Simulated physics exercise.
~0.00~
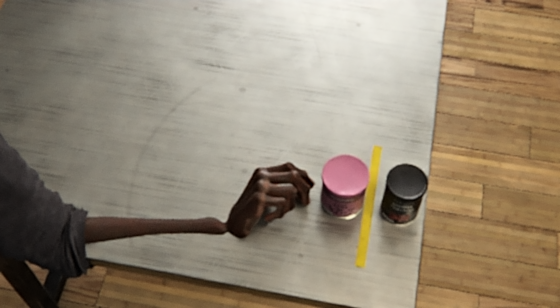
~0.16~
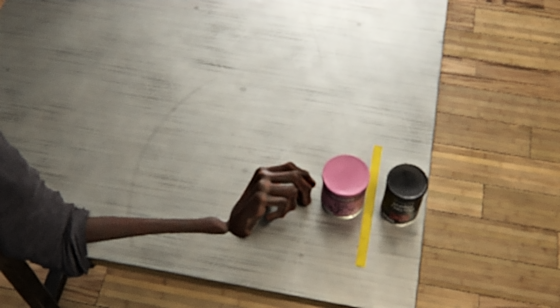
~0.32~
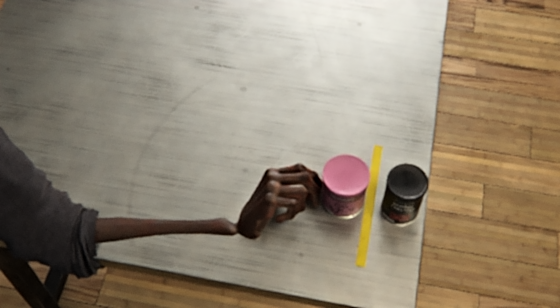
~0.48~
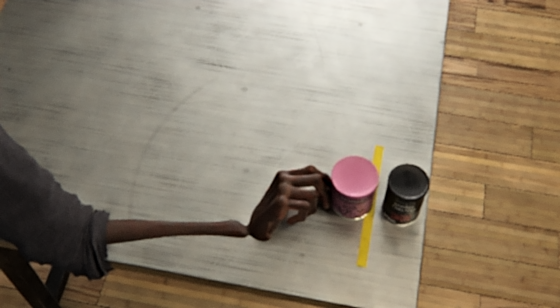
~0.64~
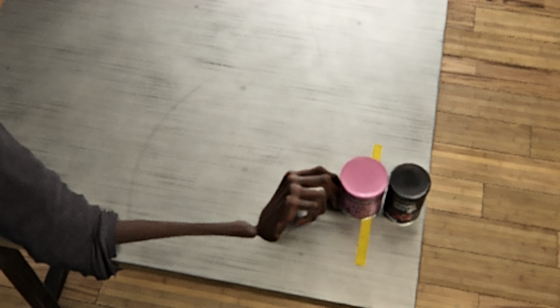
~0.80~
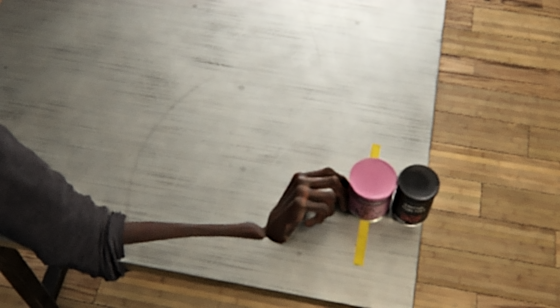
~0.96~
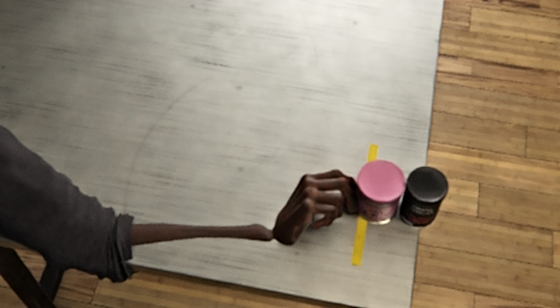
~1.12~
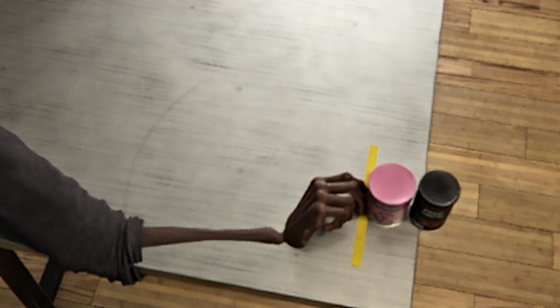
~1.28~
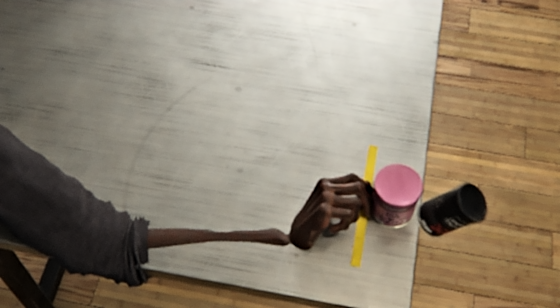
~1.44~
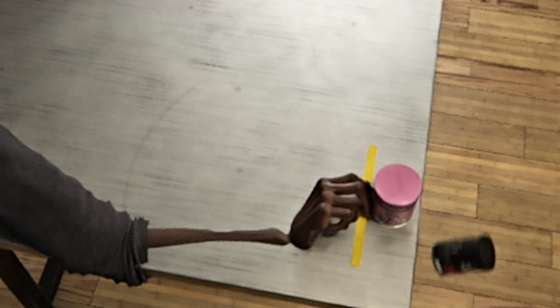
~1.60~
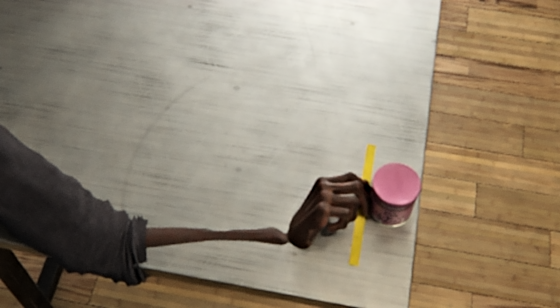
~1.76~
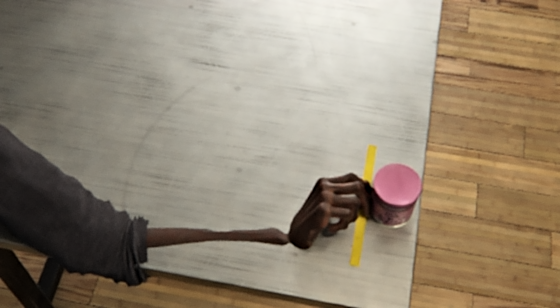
On a grey table above a wooden floor, a hand pushed a pink-lidded tin to the right across a yellow tape line and into a black tin, which slid, tipped over the edge and dropped out of sight, while the pink one stayed near the edge.
